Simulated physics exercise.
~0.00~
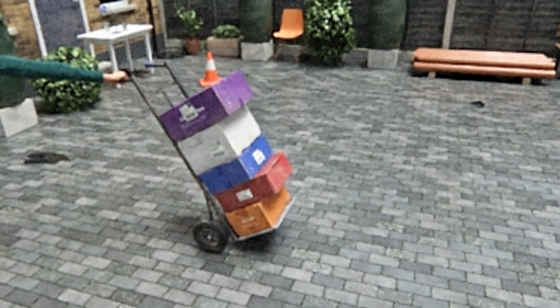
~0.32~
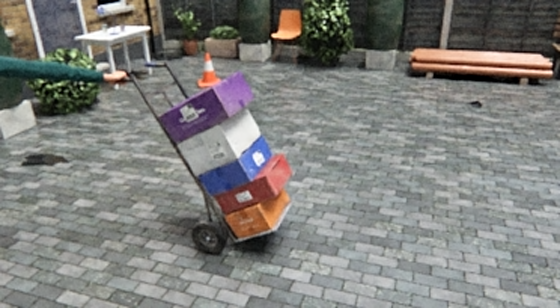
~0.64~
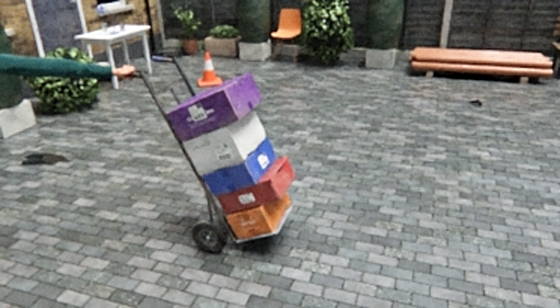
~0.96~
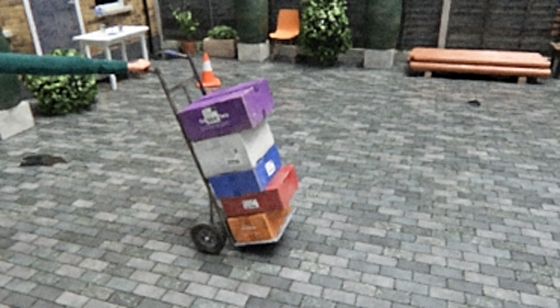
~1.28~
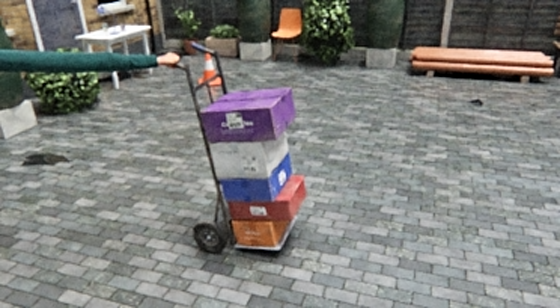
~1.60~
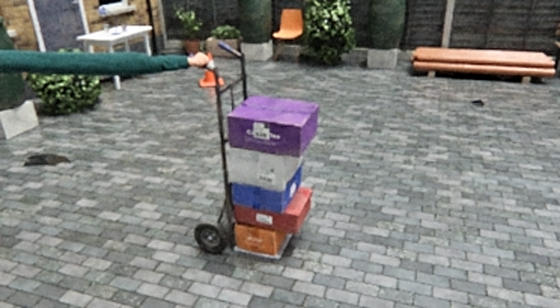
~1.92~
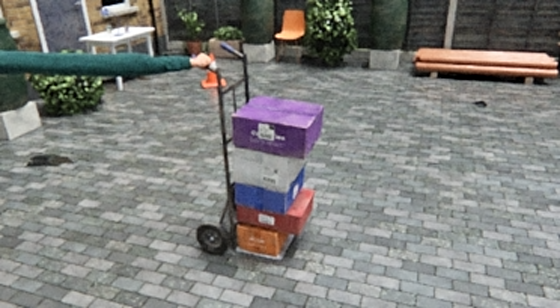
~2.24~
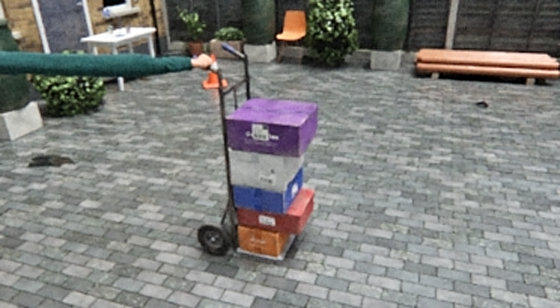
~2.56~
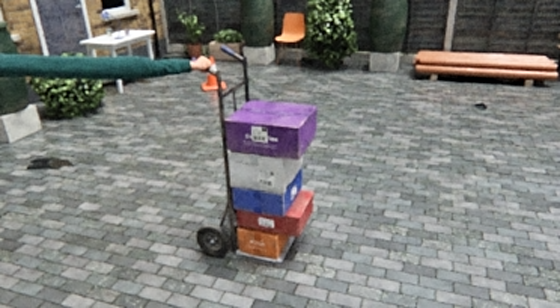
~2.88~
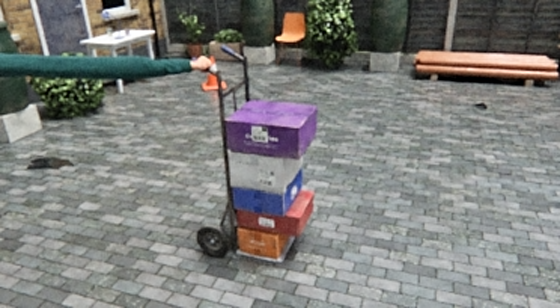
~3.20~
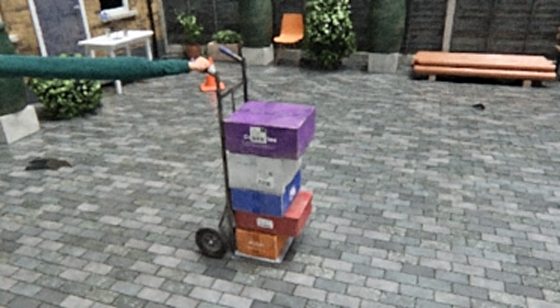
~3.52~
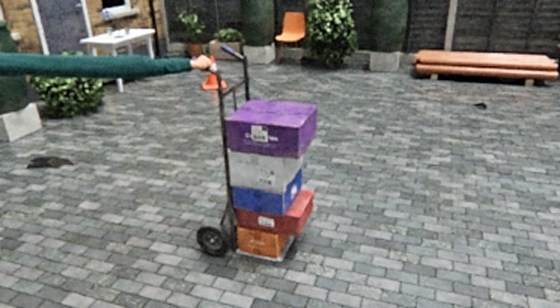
An arm in a green sleeve reaches in from the left toward a sack truck standing on a grey paved yard, seen from slightly above. The truck leans back to the left, carrying a stack of five boxes, purple on top, then white, blue, red and orange. Behind it are a white table, an orange cone, an orange chair, potted greenery and stacked orange beams. The hand at the handle swings the truck upright, and the stack tilts forward with it. The upper boxes rock slightly to the right, then settle back. The truck stands still, all the boxes still stacked.
